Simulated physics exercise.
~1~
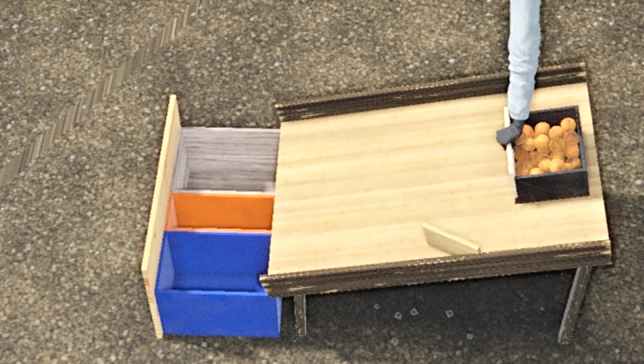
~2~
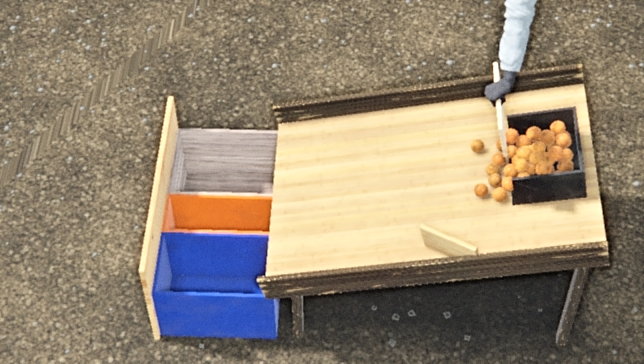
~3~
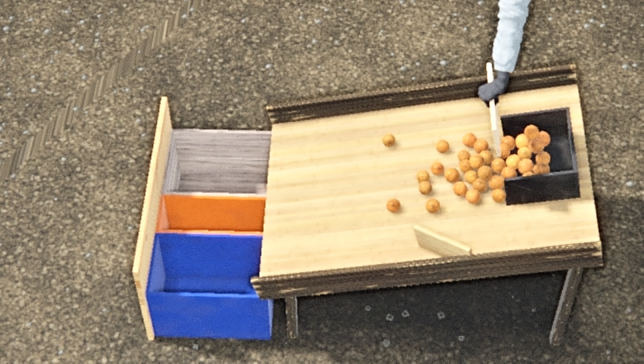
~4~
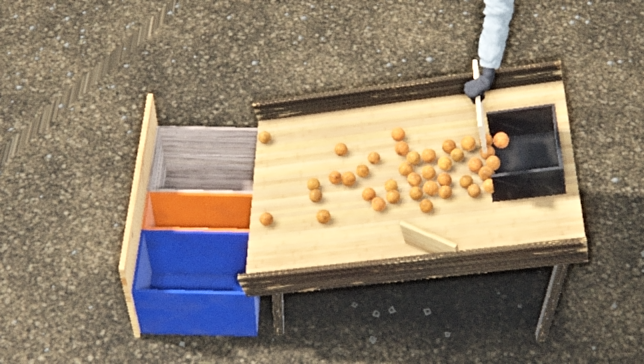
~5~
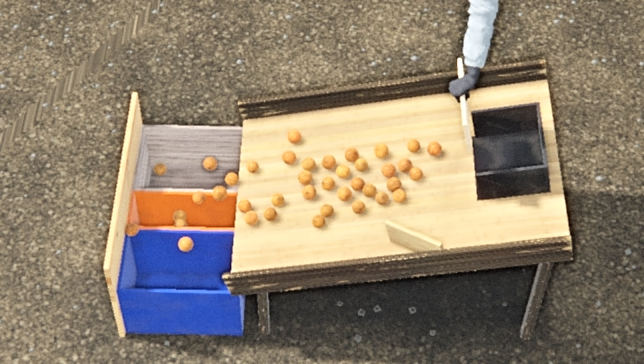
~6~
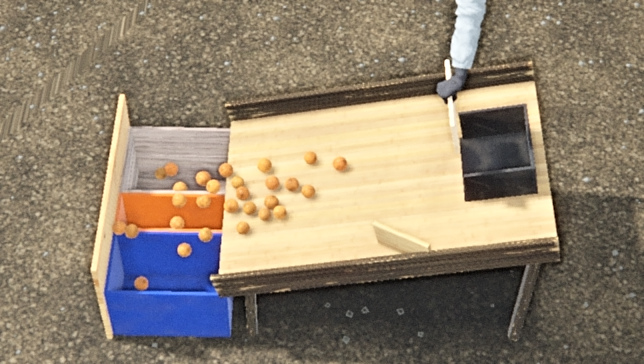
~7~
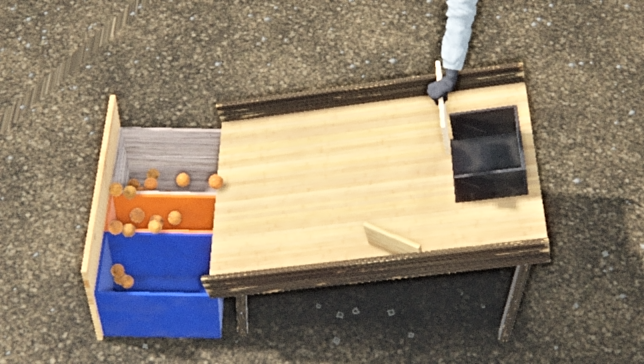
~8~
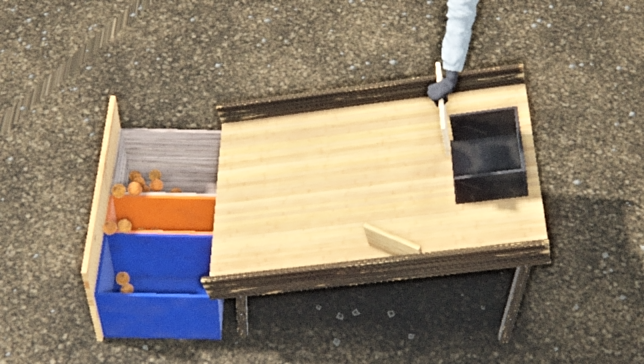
On a rough, speckled brown floor, a sloping wooden table leads down to three open compartments on the left, one blue, one orange and one of greyish wood. A gloved hand reaches in from the top and lifts the gate of a black pen filled with small orange balls. The balls spill out and spread leftward across the boards, passing a small angled board, while the hand keeps holding the gate. The pen empties, and the balls drop over the edge into the compartments, some bouncing. Finally the tabletop is bare, and the balls rest scattered among all three.
